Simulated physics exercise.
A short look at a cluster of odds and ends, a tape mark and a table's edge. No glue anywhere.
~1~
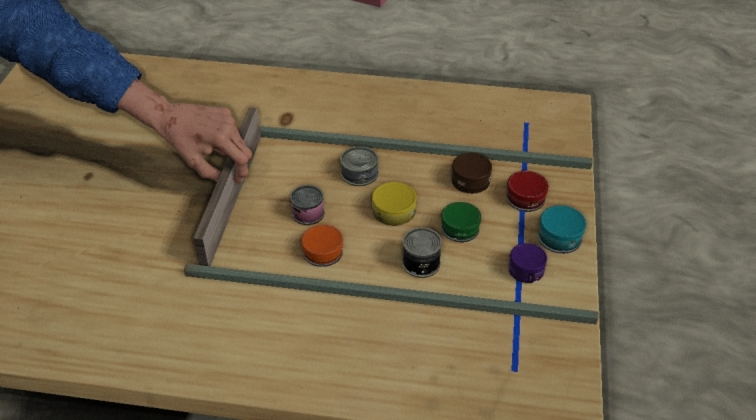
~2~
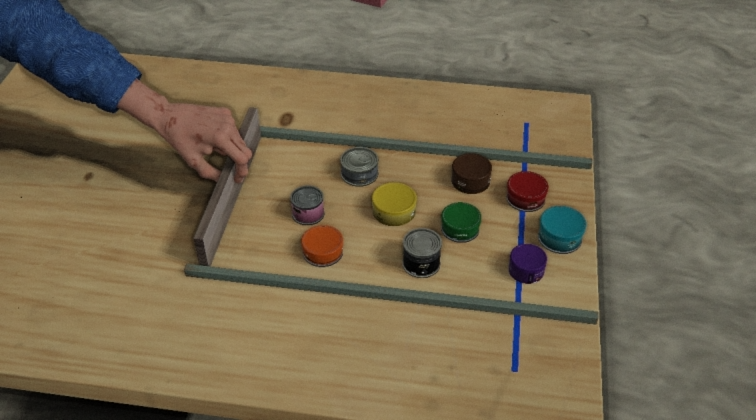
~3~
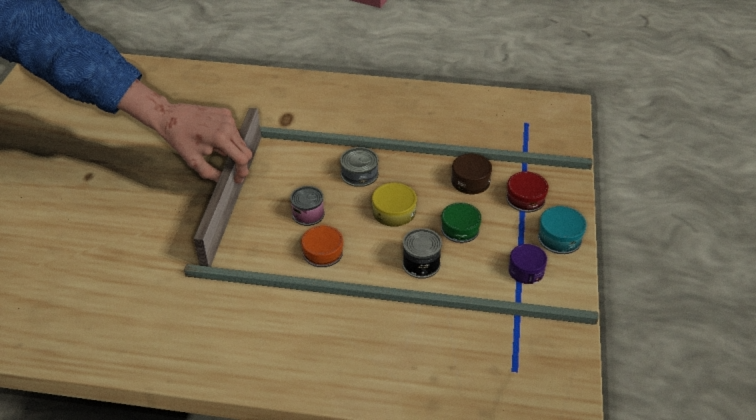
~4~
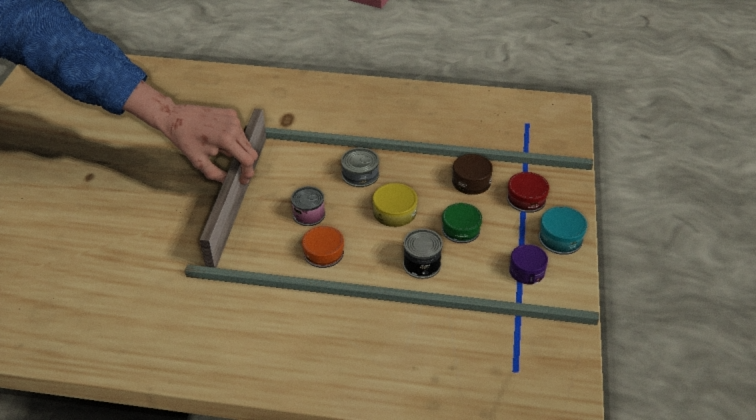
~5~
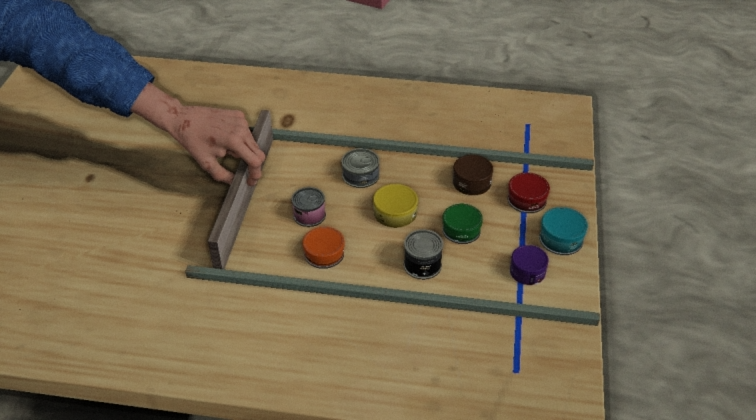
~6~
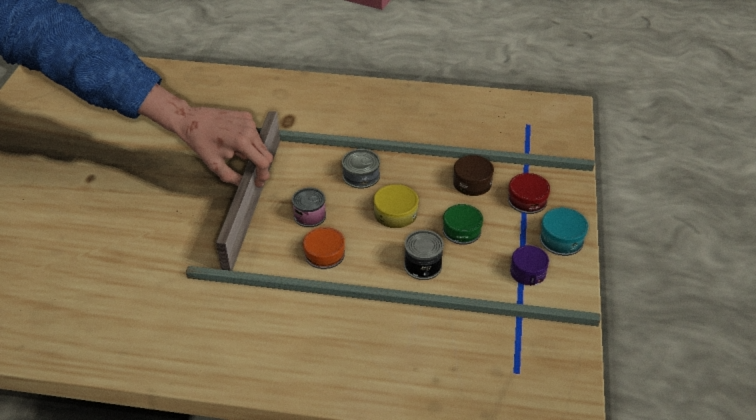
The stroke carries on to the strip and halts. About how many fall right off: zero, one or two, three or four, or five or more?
The number that fall off is one or two.
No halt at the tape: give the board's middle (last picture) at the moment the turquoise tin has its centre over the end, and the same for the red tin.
For the turquoise tin at (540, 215), for the red tin at (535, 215).
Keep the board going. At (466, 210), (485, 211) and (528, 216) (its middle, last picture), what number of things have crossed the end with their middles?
Past the end: 0, 0 and 1.
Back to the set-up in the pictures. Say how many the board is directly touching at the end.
It touches 4.
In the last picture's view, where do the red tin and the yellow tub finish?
First (586, 203), then (547, 210).
Soon after, none off yet; turquoise tin at rest near (564, 231); purple tub at rest near (529, 266); red tin at rest near (529, 193).
Then, none off yet; turquoise tin at rest near (564, 231); purple tub moved about its own width near (568, 268); red tin moved a little near (549, 199).
By the end, the number that fall off is one or two; fallen, purple tub.
